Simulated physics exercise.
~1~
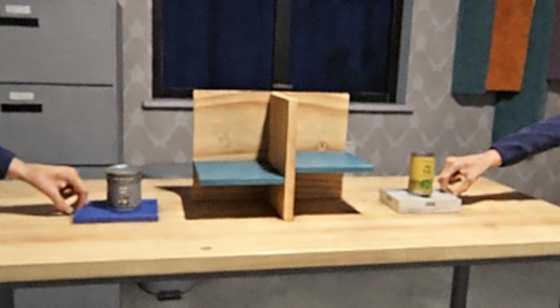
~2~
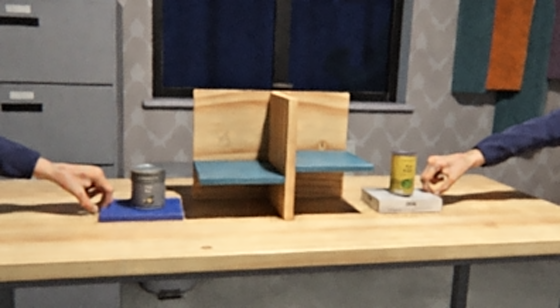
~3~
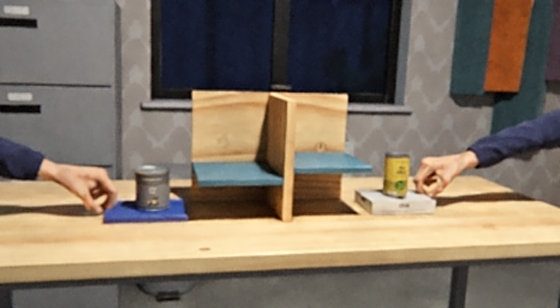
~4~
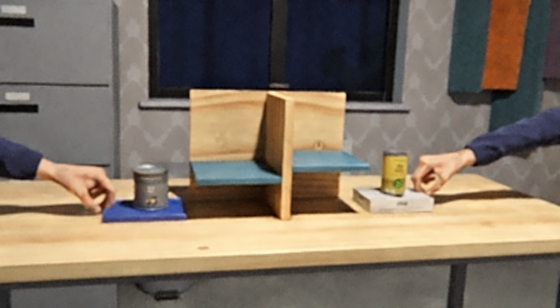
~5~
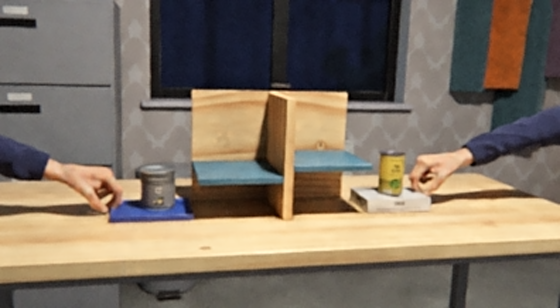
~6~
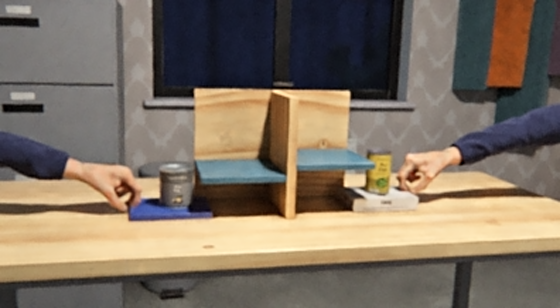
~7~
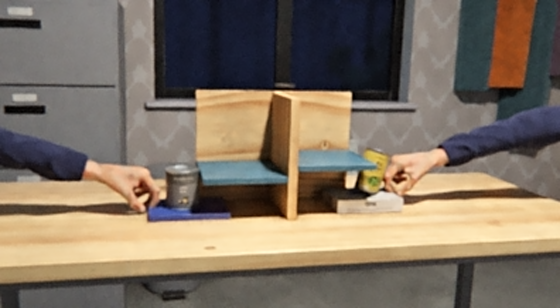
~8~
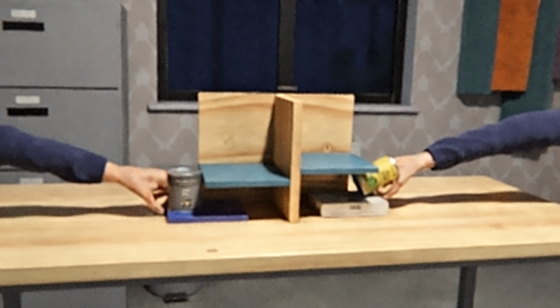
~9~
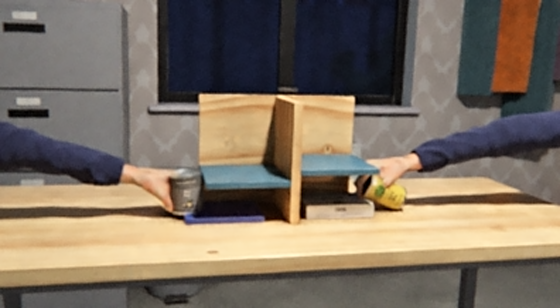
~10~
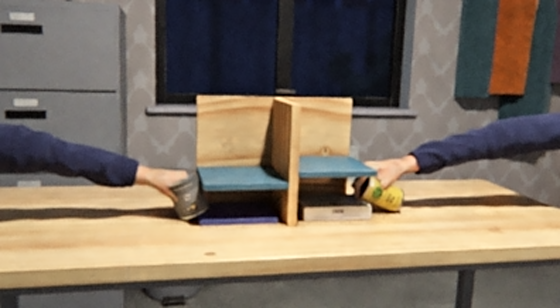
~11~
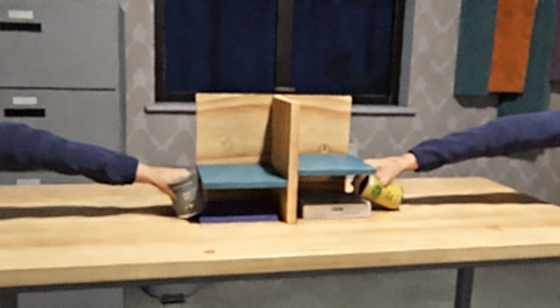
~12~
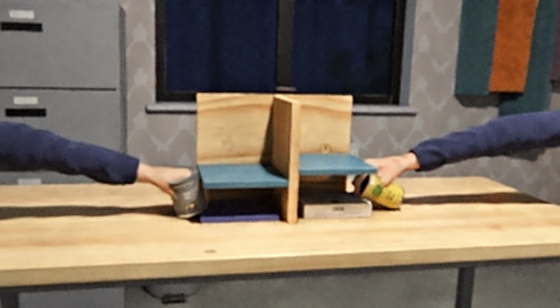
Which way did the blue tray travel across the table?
The blue tray moved to the right, going in under the low shelf.
